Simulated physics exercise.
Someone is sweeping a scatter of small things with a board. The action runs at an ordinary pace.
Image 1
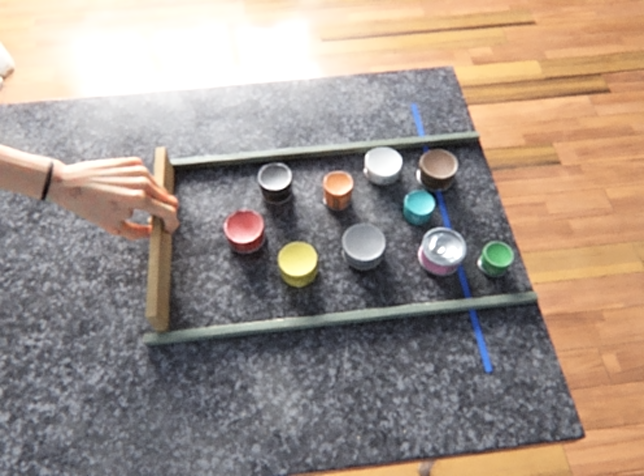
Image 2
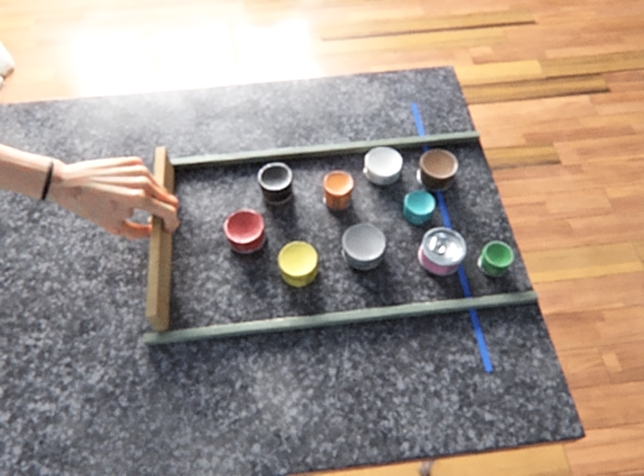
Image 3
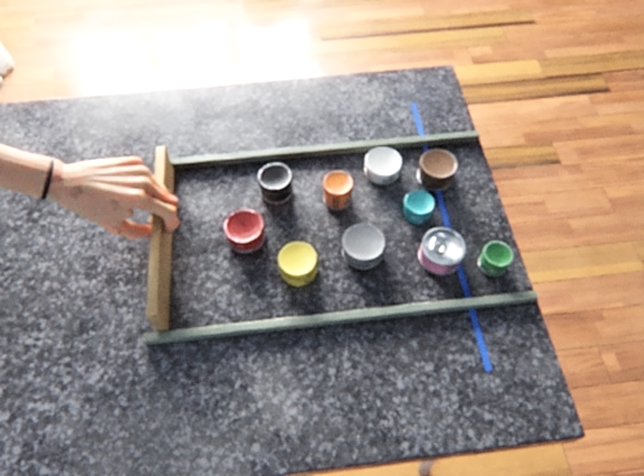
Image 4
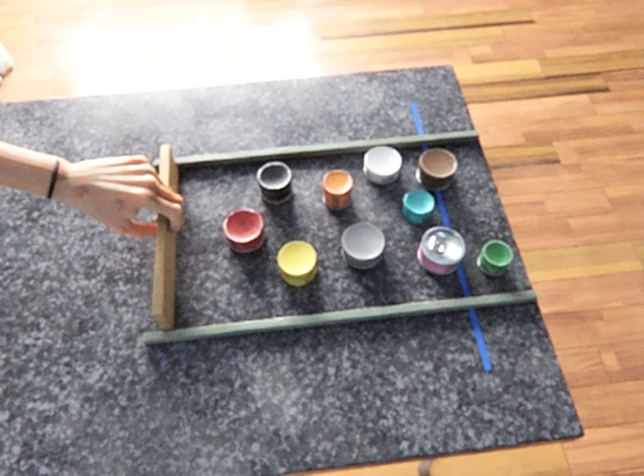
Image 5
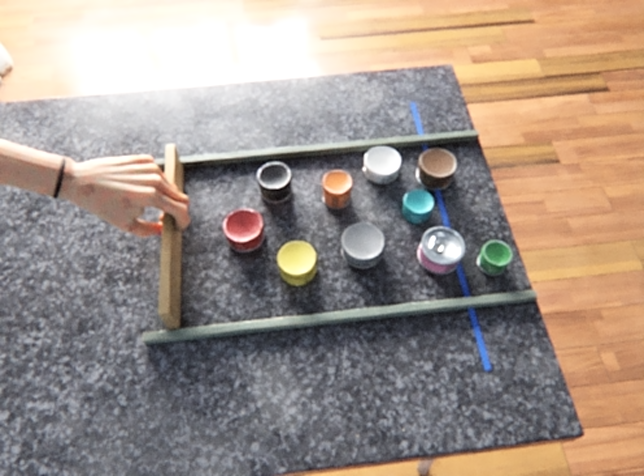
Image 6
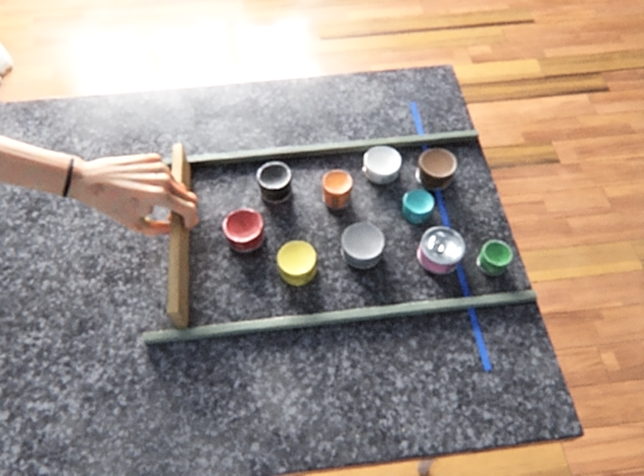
In this clip, a hand holds a wooden board at the left of a scatter of small colourful tins and pots between two rails, then slides it slightly to the right while the containers stay in place.
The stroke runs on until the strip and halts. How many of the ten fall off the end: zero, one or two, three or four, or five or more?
Okay, so the number that tips off the end comes to just one or two, I'd say.
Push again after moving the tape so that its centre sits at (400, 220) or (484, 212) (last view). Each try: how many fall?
Result, try by try: 0, 7.
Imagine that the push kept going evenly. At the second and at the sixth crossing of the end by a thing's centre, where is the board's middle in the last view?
The first one at (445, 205), the next at (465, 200).
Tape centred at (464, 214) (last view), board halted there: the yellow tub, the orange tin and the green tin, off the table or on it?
Yellow tub stays put, orange tin stays put, green tin goes off.
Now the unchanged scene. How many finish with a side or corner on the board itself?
The count comes out at 3.
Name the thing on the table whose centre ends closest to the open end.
It's the brown pot that is foremost.
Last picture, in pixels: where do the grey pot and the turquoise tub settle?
In the last picture the grey pot sits at (502, 229) while the turquoise tub sits at (493, 200).
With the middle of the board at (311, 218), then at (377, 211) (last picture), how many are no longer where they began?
The count is 5 at the first point and 10 at the second.
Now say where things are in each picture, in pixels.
The first picture shows green tin (496, 260); brown pot (437, 171); pink tin (442, 252); board (162, 235); tape (445, 217).
The second picture shows brown pot (437, 171); yellow tub (299, 265).
The third picture shows pink tin (441, 252); red tin (245, 231).
The fourth picture shows green tin (495, 259); grey pot (363, 246).
The fifth picture shows brown pot (436, 169); black tin (275, 183).
The sixth picture shows green tin (494, 258); brown pot (436, 169); pink tin (441, 251); board (180, 231); tape (444, 216).
A little later, none off yet; green tin at rest near (494, 258); brown pot at rest near (436, 169); pink tin at rest near (441, 251).
Next, none off yet; green tin at rest near (494, 258); brown pot at rest near (436, 169); pink tin shifted a little near (455, 253).
When it is over, the number that fall off is one or two; down, green tin.
